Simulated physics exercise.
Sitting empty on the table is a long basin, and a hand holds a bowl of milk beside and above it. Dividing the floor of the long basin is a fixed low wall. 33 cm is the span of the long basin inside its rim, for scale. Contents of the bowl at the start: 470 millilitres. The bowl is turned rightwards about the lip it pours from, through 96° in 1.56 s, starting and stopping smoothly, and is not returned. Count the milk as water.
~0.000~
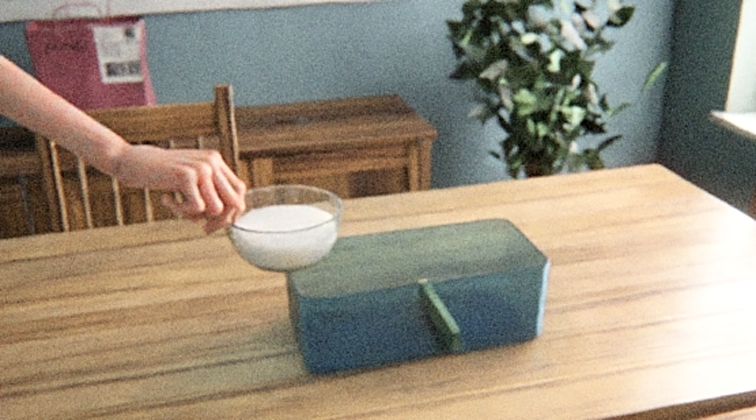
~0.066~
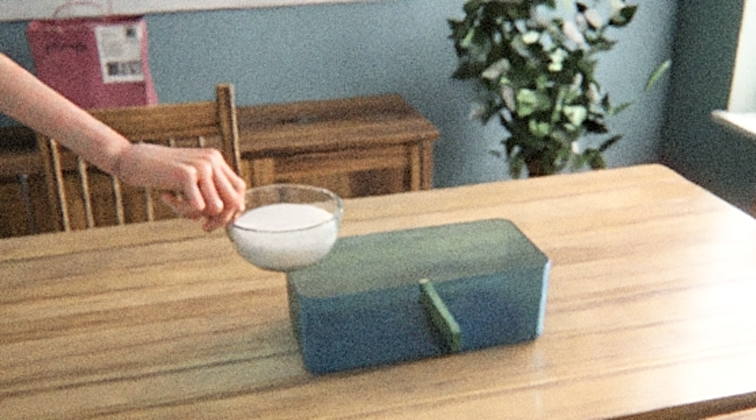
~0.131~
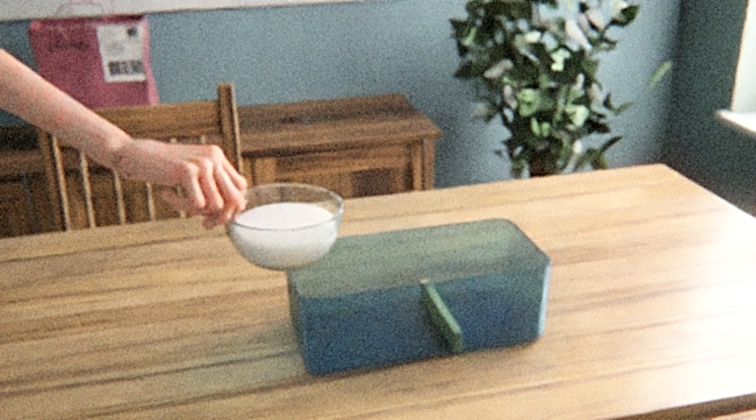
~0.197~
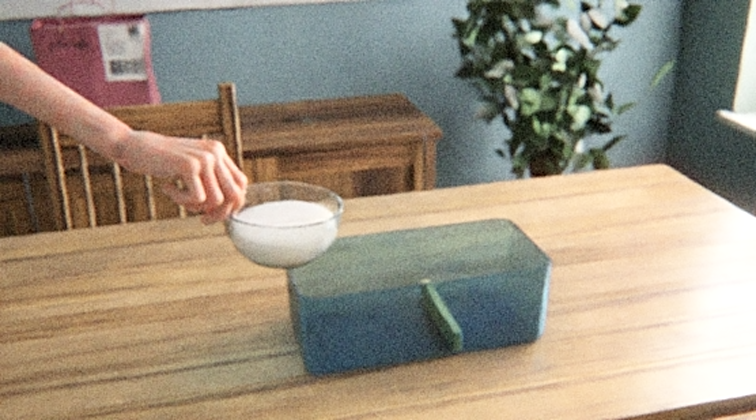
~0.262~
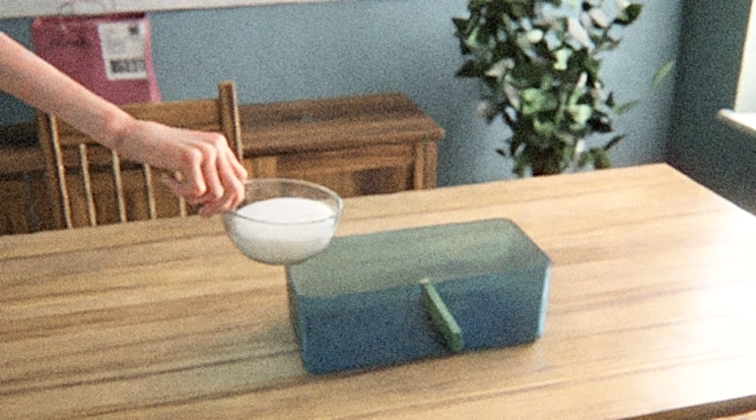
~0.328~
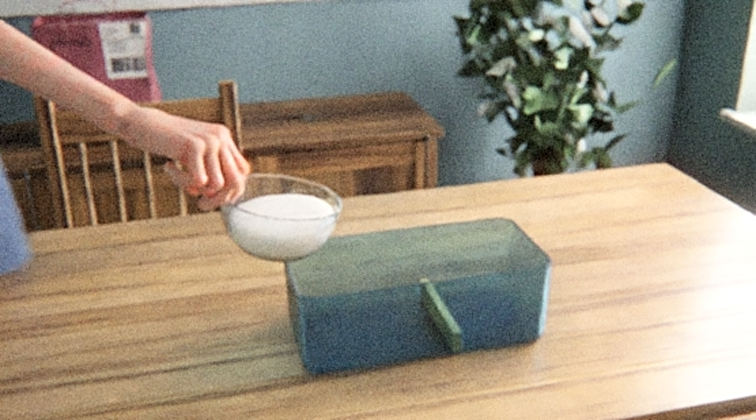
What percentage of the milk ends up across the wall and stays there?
About 11 per cent.
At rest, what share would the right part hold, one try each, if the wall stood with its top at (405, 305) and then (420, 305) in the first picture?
50 per cent first, 10 per cent second.
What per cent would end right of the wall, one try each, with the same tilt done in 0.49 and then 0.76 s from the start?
In turn about 15 and 10 per cent.
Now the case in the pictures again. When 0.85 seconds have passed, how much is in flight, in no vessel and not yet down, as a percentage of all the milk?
I'd put it at about 24 percent.
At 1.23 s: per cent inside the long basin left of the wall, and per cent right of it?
Near 72 on the left, 6 on the right.
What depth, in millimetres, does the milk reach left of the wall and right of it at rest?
On the left it stands about 14 mm, on the right about 2 mm.
After 0.85 s the tilt is 55° and 68 per cent is still to pour, 7 is left of the wall and 0 right of it.
After 1.23 s the tilt is 86° and 10 per cent is still to pour, 71 is left of the wall and 6 right of it.
After 1.63 s the tilt is 96° and 0 per cent is still to pour, 89 is left of the wall and 11 right of it.
After 2.06 s the tilt is 96° and 0 per cent is still to pour, 88 is left of the wall and 11 right of it.
In the end 88 per cent lies left of the wall, 11 right of it and 1 outside.
